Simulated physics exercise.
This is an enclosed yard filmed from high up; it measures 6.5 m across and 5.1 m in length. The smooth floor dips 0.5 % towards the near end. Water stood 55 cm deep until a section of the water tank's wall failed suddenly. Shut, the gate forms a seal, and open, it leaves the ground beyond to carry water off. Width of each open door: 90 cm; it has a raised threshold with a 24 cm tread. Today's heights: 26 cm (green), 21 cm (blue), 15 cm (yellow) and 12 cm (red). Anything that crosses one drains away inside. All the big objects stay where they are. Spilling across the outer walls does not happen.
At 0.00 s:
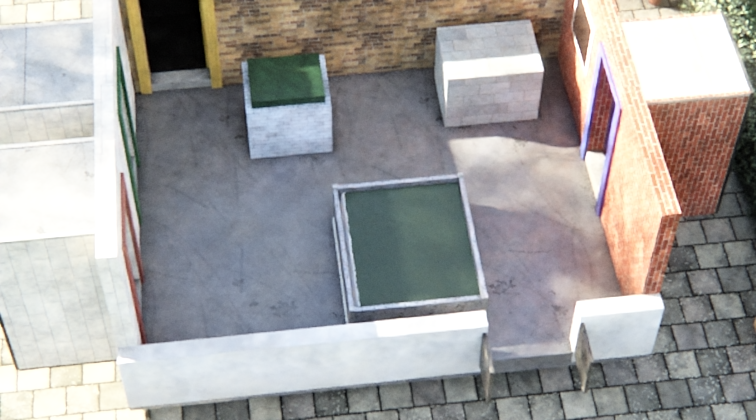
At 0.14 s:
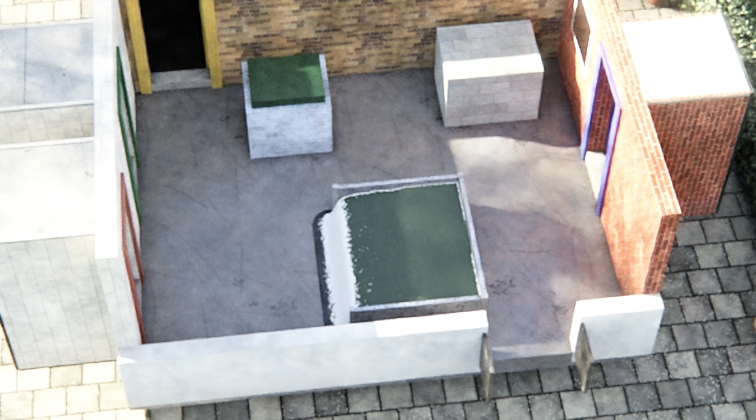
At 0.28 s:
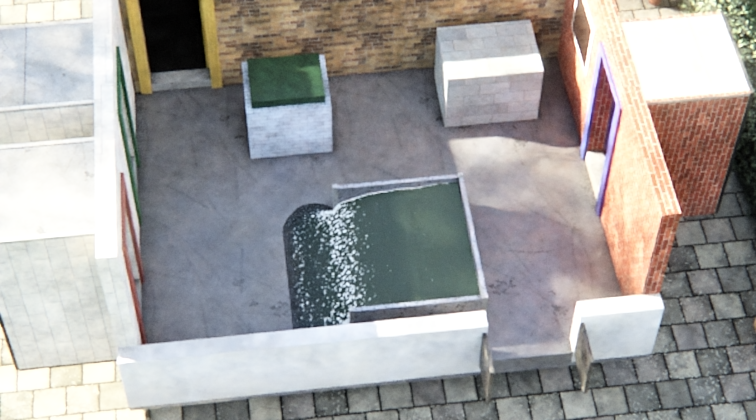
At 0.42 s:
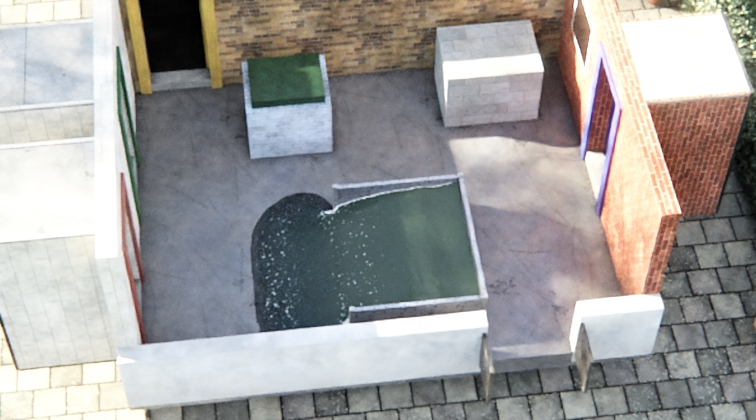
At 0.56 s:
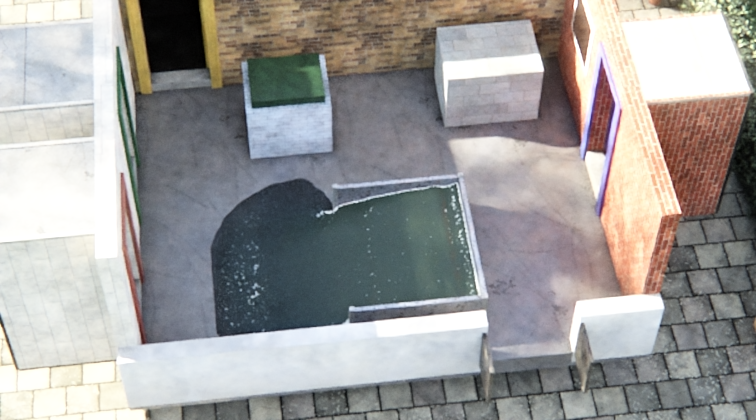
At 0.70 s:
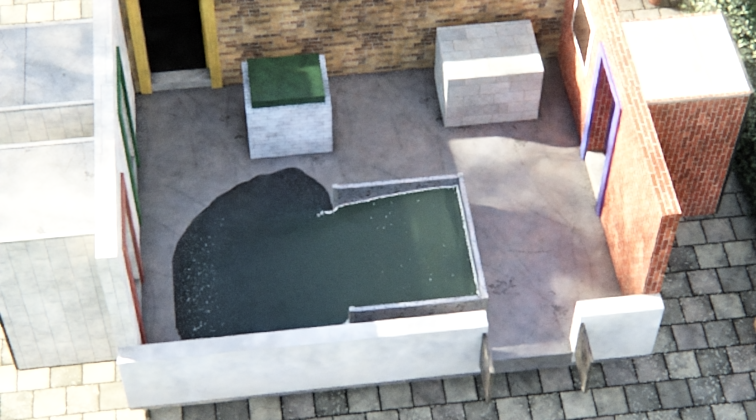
In a walled yard seen from above, dark green water sits level in an open tank near the front wall. The tank's left side gives way and water pours out in a white, foamy band, then spreads leftward across the grey floor in a widening, rounded dark pool as the foam thins.
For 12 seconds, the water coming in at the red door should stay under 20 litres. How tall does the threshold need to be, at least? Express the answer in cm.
Close to 27 cm is just enough.
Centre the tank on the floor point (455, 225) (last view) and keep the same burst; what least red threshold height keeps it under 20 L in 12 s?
Minimum: Approx. 20 cm.
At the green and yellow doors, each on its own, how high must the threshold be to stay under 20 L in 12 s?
About 12.0 cm at green and about 14.5 cm at yellow.
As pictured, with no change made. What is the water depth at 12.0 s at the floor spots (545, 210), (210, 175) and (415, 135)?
In order: Around 3, 4 and 5 cm.
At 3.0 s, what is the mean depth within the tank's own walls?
Around 11 cm deep on average.
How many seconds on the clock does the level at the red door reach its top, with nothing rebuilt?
That happens close to 2.0 s on the clock.
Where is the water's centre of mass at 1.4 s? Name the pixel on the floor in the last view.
My guess is close to (315, 276).
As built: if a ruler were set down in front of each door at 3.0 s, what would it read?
Depth (cm): Green 15 / blue 0 / yellow 18 / red 24.
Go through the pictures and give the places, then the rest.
In the first picture, still water, 55 cm deep, in the water tank at (408, 244); the red door at (133, 267) is dry.
In the second picture, the gap is at (346, 266), the front 0.3 m out at a hidden place; the back of the water tank holds 55 cm.
In the third picture, the front is at a hidden place, 0.7 m from the gap at (346, 268); 1.5 m2 of floor is wet, 55 cm left at the back.
In the fourth picture, water pours out at (346, 268) and has run 1.2 m, to (266, 326); about 8 cm deep outside, 54 cm at the back.
In the fifth picture, the front is at (225, 330), 1.7 m from the gap at (346, 268); 4.4 m2 of floor is wet, 47 cm left at the back.
In the sixth picture, water pours out at (346, 268) and has run 2.2 m, to (184, 323); about 6 cm deep outside, 47 cm at the back; the red door at (133, 267), 2.8 m from the gap, is still 0.6 m from the nearest water.
After 1.4 s water covers 35 % of the floor, deepest (36 cm) near (146, 380); 26 cm at the red door, 32 litres in over its 12 cm threshold.
After 3.0 s water covers 40 % of the floor, deepest (26 cm) near (136, 104); 24 cm at the red door, 191 litres in over its 12 cm threshold.
After 12.0 s water covers 95 % of the floor, deepest (9 cm) near (215, 373); 7 cm at the red door, 226 litres in over its 12 cm threshold.
At the red door as built, the water arrived by 0.9 s and peaked near 33 cm at 2.0 s.
Run again over the same 12 s with other heights there, 44 litres in over 23.5 cm, 3 litres over 31.5 cm. The limit of 20 litres is kept from about 27 cm up.
